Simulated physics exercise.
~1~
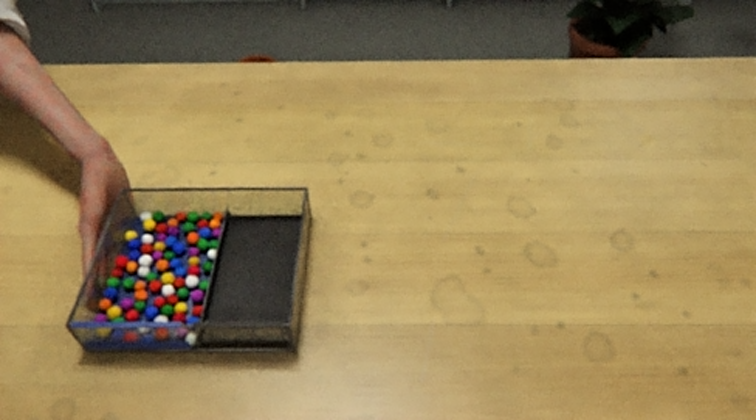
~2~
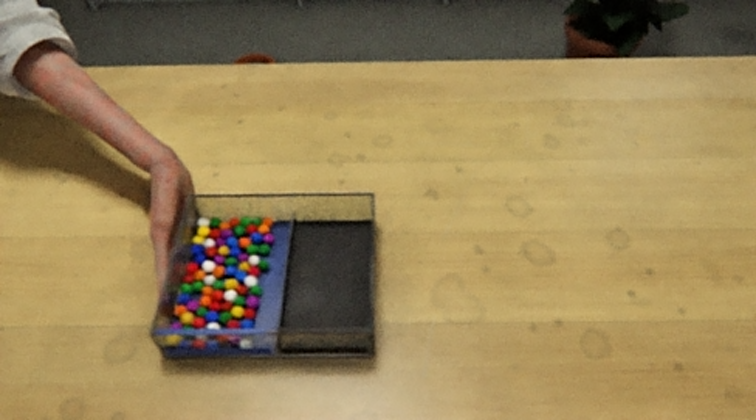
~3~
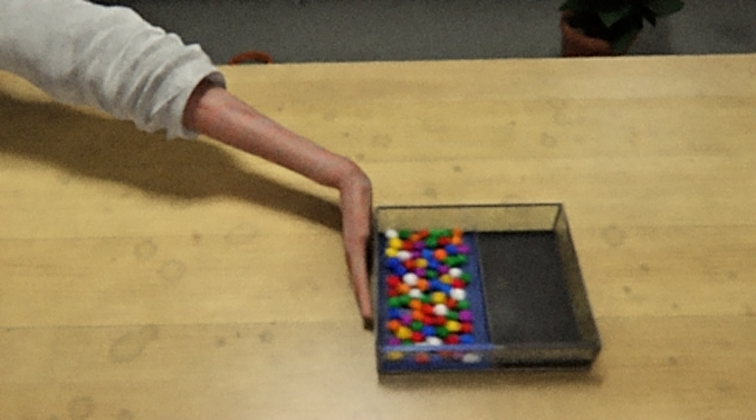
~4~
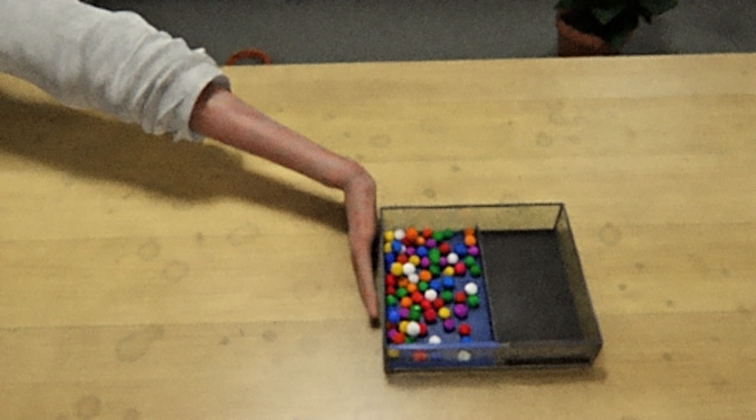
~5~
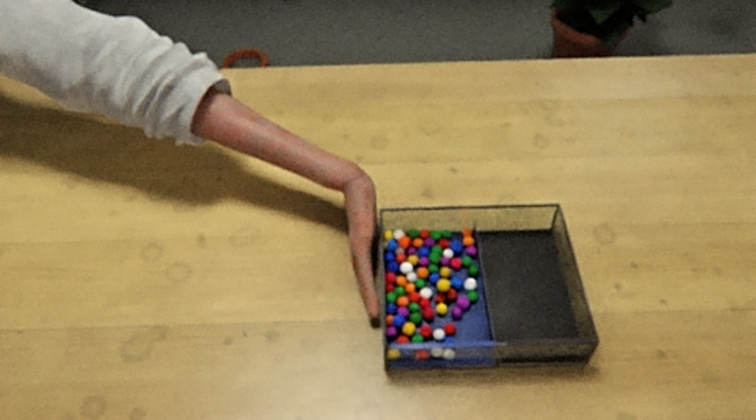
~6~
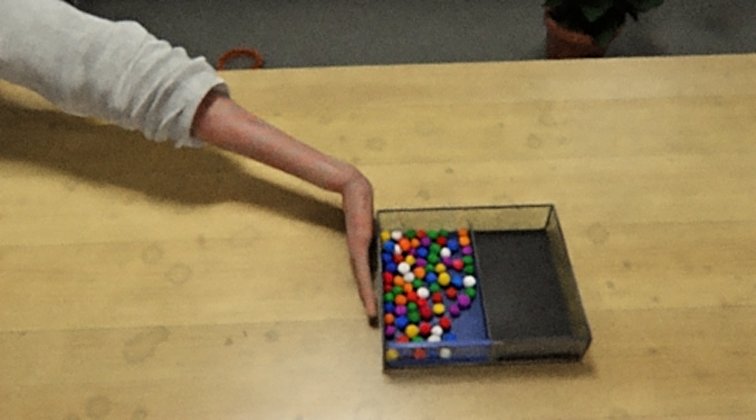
A hand reaching in from the left, its arm in a pale grey sleeve, rests against the left side of a clear-walled tray on a light wooden table, seen from above at an angle. Small marbles of many colours fill the tray's left compartment, while the dark right compartment is empty. Behind the table, a potted plant stands near the top right. The hand and tray move right across the table, then stop right of the middle. The marbles shift slightly within their compartment and settle, all still left of the divider, with the hand beside the tray.
